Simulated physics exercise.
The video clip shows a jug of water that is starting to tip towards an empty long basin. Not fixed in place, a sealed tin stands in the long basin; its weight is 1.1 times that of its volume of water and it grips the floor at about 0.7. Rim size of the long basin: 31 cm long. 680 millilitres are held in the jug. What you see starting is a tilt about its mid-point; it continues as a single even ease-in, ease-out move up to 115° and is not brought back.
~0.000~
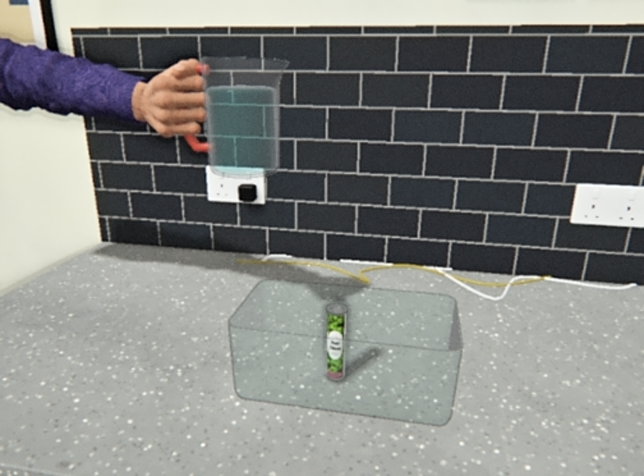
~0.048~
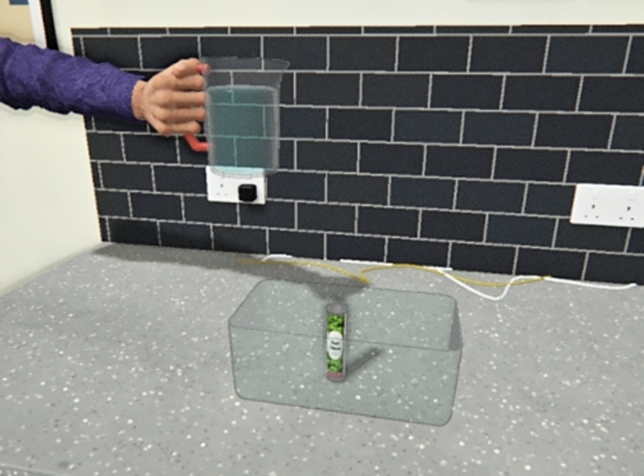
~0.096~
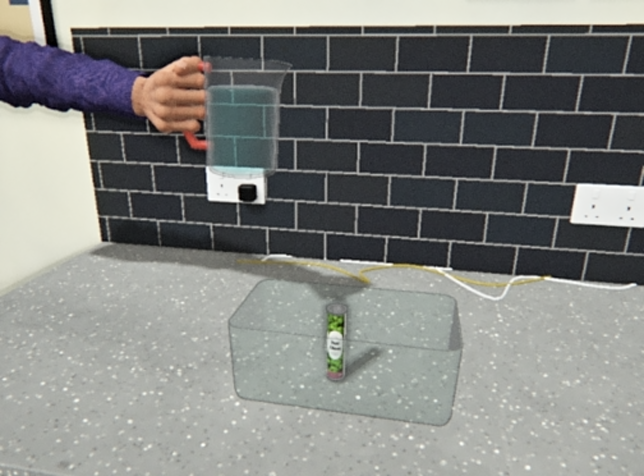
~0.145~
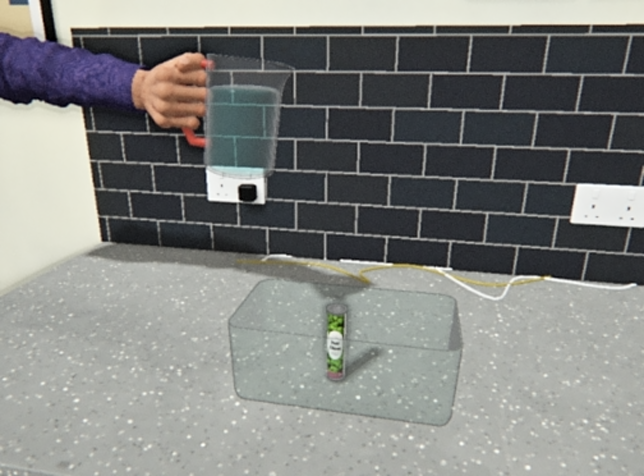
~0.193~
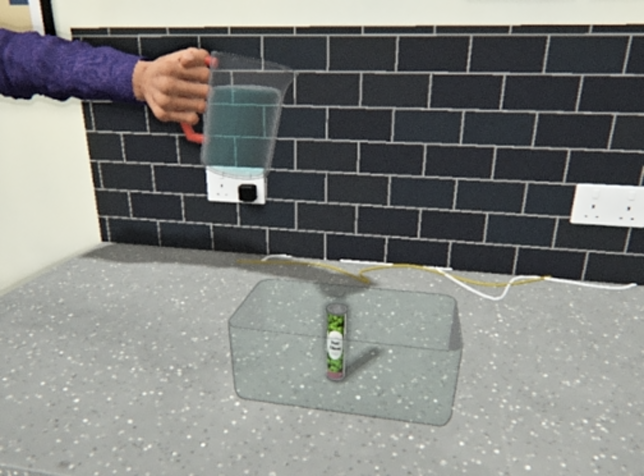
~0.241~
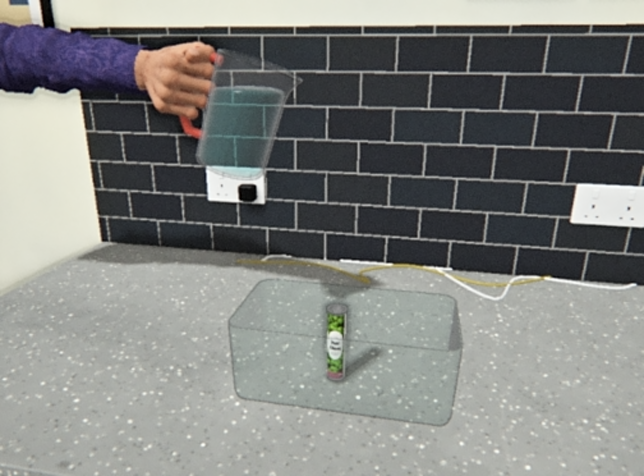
To begin with, a hand in a purple sleeve holds a clear jug of bluish water almost still and upright, above and to the left of a clear basin with a small green-labelled container standing inside. The hand then tilts the jug gradually to the right, its water staying inside.
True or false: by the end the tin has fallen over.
False.
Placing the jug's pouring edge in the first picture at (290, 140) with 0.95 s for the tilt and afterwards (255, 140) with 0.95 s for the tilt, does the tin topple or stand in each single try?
Trial 1 - tin tips; trial 2 - tin tips.
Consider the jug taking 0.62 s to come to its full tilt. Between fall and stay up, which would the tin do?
In that case the tin does not tip.
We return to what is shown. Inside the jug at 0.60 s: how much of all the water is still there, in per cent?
Near 86 in a hundred.
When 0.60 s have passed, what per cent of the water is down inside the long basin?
Around 0 percent.
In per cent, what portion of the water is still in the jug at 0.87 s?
26 %.
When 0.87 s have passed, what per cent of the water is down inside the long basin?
Near 34 in a hundred.
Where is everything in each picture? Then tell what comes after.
In the first frame, it leans 0°; its right rim is at (288, 61); the water meets the walls at (211, 88) and (276, 89); the long basin's rim runs from (245, 301) to (459, 322); the tin's top is at (337, 312).
In the second frame, it leans 1°; its right rim is at (289, 62); the water meets the walls at (211, 88) and (277, 89).
In the third frame, it leans 3°; its right rim is at (291, 64); the water meets the walls at (212, 87) and (278, 90).
In the fourth frame, it leans 7°; its right rim is at (294, 68); the water meets the walls at (213, 88) and (279, 90).
In the fifth frame, it leans 11°; its right rim is at (298, 73); the water meets the walls at (214, 90) and (281, 91).
In the sixth frame, it leans 17°; its right rim is at (302, 80); the water meets the walls at (214, 99) and (286, 92).
After 0.60 s the tilt is 81° and 85 per cent is still to pour; the tin stands where it began.
After 0.87 s the tilt is 113° and 25 per cent is still to pour; the tin stands where it began.
After 1.15 s the tilt is 115° and 1 per cent is still to pour; the tin stands where it began.
After 1.45 s the tilt is 115° and 0 per cent is still to pour; the tin stands where it began.
In the end the tin stands where it began.
